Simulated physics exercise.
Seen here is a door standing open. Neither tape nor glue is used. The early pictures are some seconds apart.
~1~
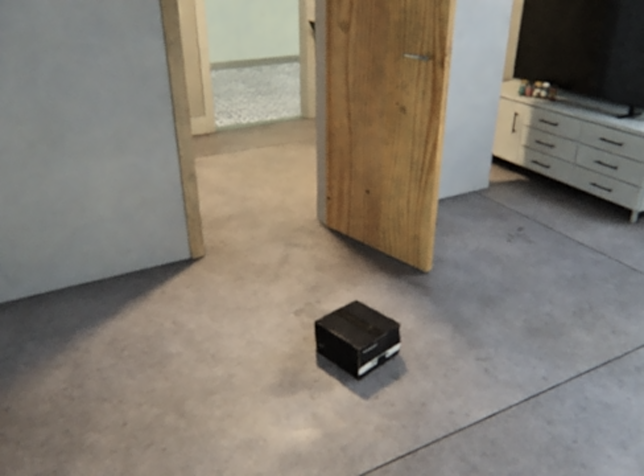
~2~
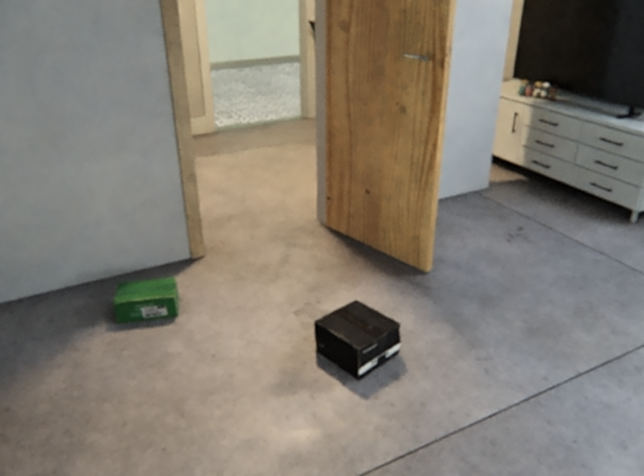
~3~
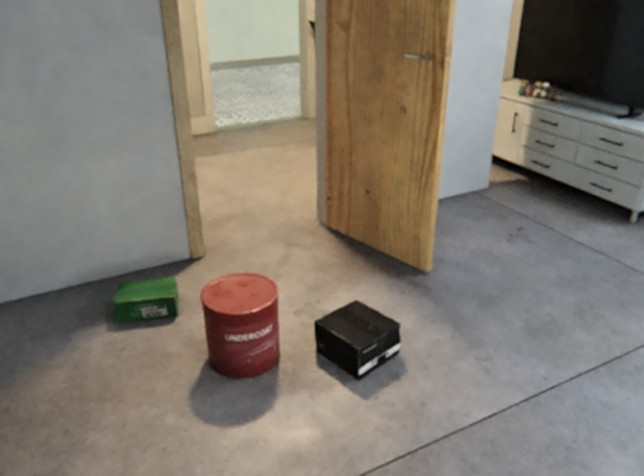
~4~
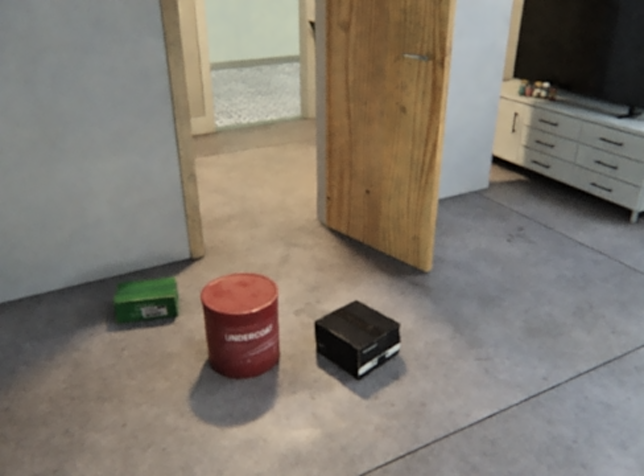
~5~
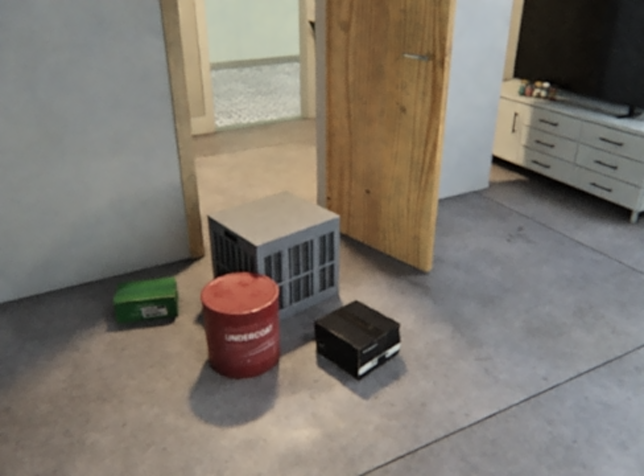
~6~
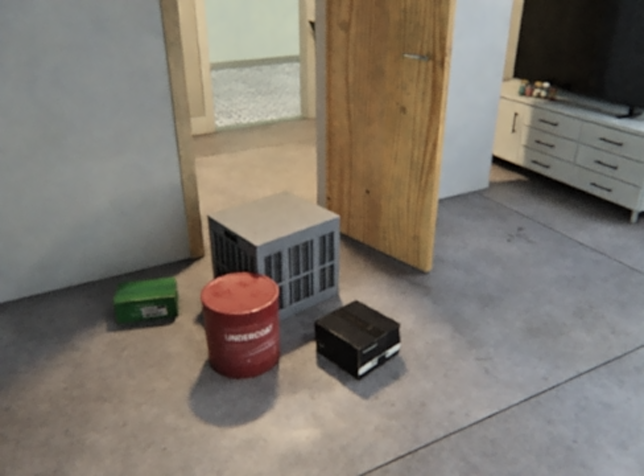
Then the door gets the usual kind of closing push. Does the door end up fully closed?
The door's path is barred.
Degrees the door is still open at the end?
Close to 65 degrees, I'd say.
Then, 0.60 s on from there, open by 92°.
Then, 1.00 s on from there, open by 77°.
In the end, open by 66°; all 4 unmoved. At the end, from the last picture's camera, grey chest near (273, 255).
